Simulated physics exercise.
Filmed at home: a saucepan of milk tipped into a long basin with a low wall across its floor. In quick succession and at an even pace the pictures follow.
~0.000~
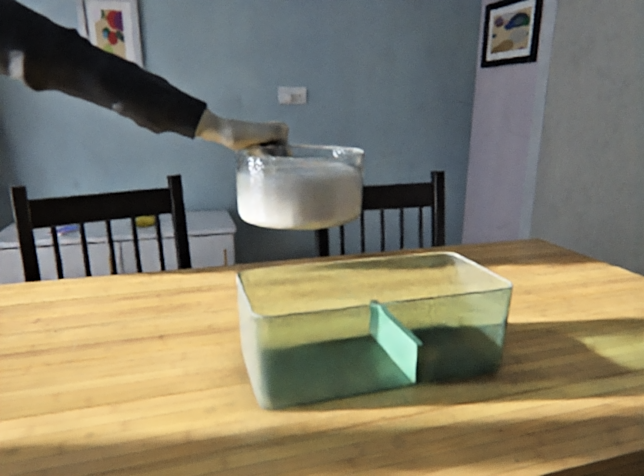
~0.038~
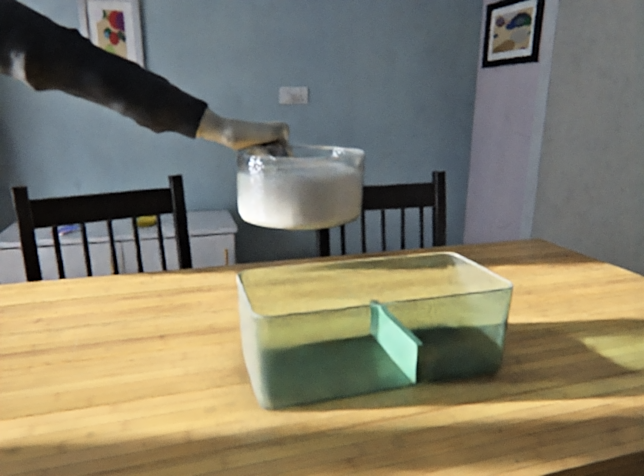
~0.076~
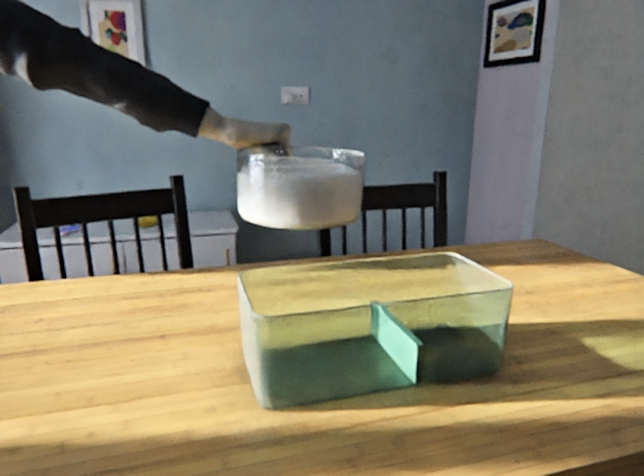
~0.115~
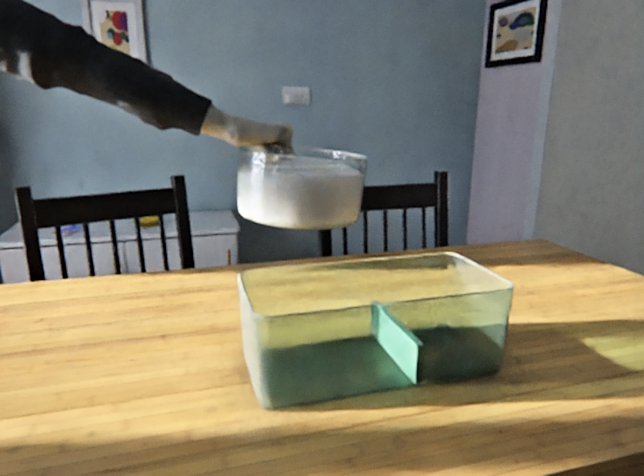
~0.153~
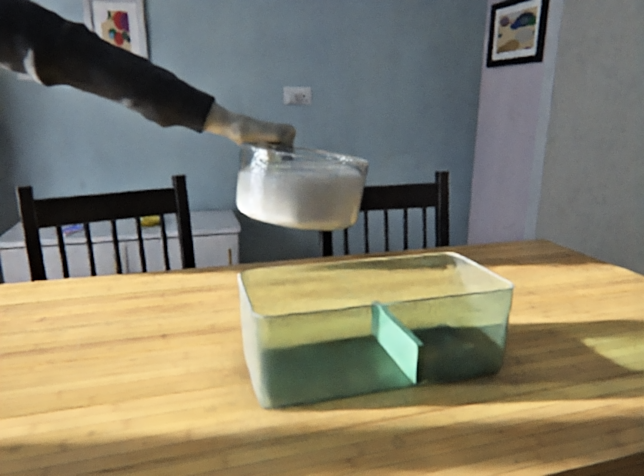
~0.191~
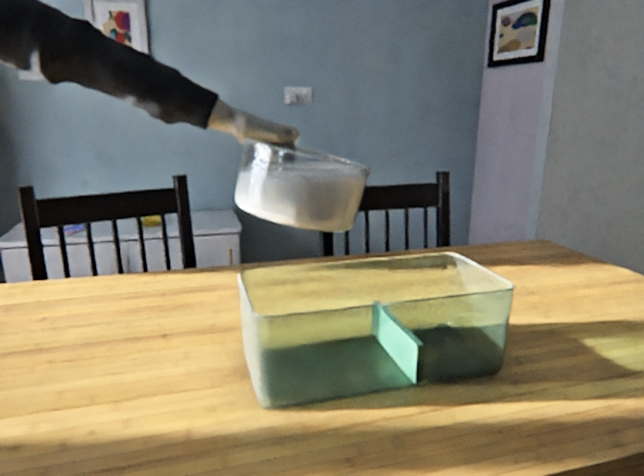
At a wooden dining table, a hand holding a saucepan of milk above a long divided basin, gradually tilting it slightly rightward.
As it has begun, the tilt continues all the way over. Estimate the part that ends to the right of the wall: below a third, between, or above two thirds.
The quantity right of the wall will come in at one third to two thirds.
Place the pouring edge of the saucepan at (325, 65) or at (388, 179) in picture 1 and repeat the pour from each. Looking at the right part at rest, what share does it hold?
The first start yields 20 per cent, the second 65 per cent.
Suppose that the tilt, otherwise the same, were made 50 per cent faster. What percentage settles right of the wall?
Result: Roughly 25 %.
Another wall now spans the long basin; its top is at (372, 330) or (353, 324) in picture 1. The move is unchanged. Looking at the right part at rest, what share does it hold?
The first placement gives around 70 percent, the second 80 percent.
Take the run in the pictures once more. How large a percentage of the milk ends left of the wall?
That works out near 60 in every hundred.
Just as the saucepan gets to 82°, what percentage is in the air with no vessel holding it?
It's close to 40 per cent.
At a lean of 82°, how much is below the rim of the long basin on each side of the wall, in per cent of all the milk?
Left 5, right 10.
A moment on, the saucepan is tipped on its side and 46 per cent is still to pour, 4 is left of the wall and 11 right of it.
Next, the saucepan is tipped right over and 5 per cent is still to pour, 47 is left of the wall and 42 right of it.
Then the saucepan is tipped right over and 0 per cent is still to pour, 58 is left of the wall and 40 right of it.
Later the saucepan is tipped right over and 0 per cent is still to pour, 58 is left of the wall and 40 right of it.
In the end 58 per cent lies left of the wall, 40 right of it and 2 outside.
